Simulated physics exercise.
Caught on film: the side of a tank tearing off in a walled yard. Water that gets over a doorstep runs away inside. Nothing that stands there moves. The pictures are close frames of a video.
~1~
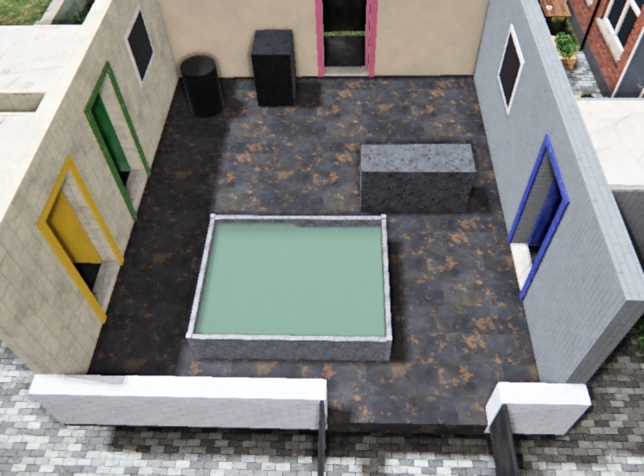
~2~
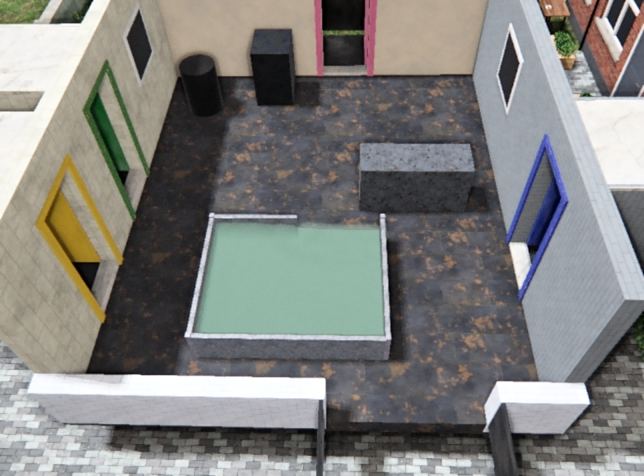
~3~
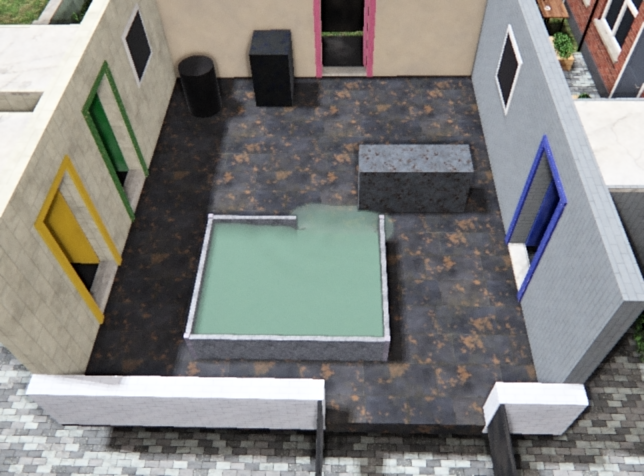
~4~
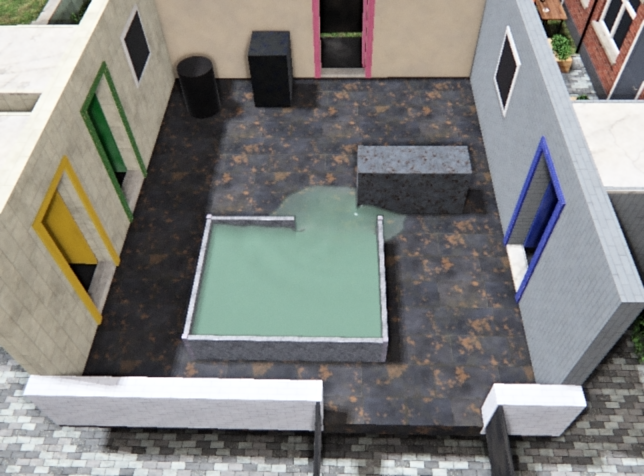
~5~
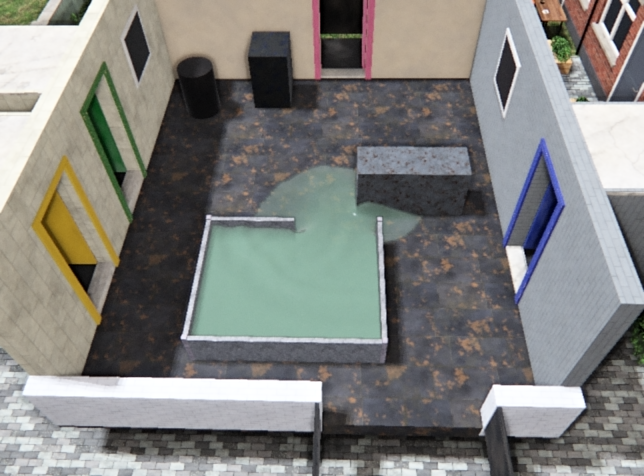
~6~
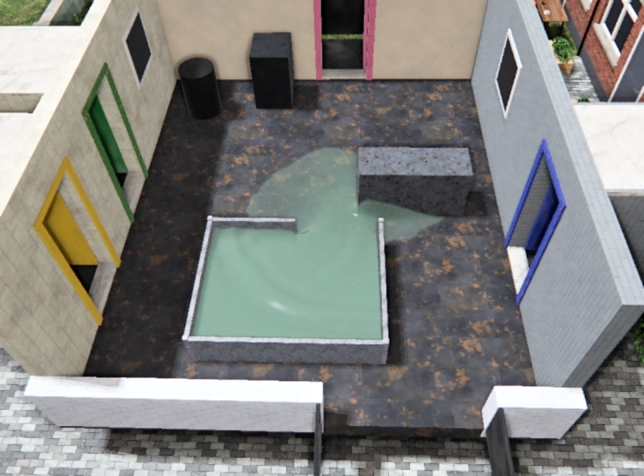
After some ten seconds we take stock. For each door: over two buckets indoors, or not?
The pink door floods; the blue door floods; the yellow door holds within the limit; the green door holds within the limit.
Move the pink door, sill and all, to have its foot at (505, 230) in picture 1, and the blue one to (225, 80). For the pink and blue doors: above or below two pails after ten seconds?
Pink takes more, blue takes more.
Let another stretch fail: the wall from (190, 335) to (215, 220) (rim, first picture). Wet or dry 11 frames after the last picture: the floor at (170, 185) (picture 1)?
Answer: Flooded.
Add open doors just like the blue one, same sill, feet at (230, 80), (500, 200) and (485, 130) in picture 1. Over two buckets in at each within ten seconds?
In that order: Floods, lets more in, takes less.
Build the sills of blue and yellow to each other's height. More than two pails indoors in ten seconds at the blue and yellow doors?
In short: The blue door holds, the yellow door stays under.
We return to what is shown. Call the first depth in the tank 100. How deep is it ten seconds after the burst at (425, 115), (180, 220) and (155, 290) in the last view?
Roughly 10, 8 and 8 per cent, in turn.
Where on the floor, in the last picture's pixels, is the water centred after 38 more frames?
Near (317, 198).
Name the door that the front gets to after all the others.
Last comes the yellow-painted one.
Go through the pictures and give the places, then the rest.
In the first frame, still water in the water tank at (294, 276).
In the second frame, the front is at a hidden place, out from the gap on the water tank's far side.
In the third frame, water pours out on the water tank's far side and has run to (298, 212).
In the fourth frame, water pours out on the water tank's far side and has run to (309, 191).
In the fifth frame, the front is at (320, 169), out from the gap on the water tank's far side.
In the sixth frame, water pours out on the water tank's far side and has run to (326, 151).
A moment on, water covers 25 % of the floor; the pink door not reached, the blue door not reached, the yellow door not reached, the green door not reached.
Next, water covers 35 % of the floor; the pink door under two buckets in, the blue door under two buckets in, the yellow door not reached, the green door not reached.
Then, water covers 55 % of the floor; the pink door over two buckets in, the blue door over two buckets in, the yellow door not reached, the green door not reached.
Later, water covers 75 % of the floor; the pink door far over two buckets in, the blue door over two buckets in, the yellow door wet at the sill, nothing in, the green door wet at the sill, nothing in.
In the end, water covers 95 % of the floor; the pink door far over two buckets in, the blue door far over two buckets in, the yellow door wet at the sill, nothing in, the green door wet at the sill, nothing in.
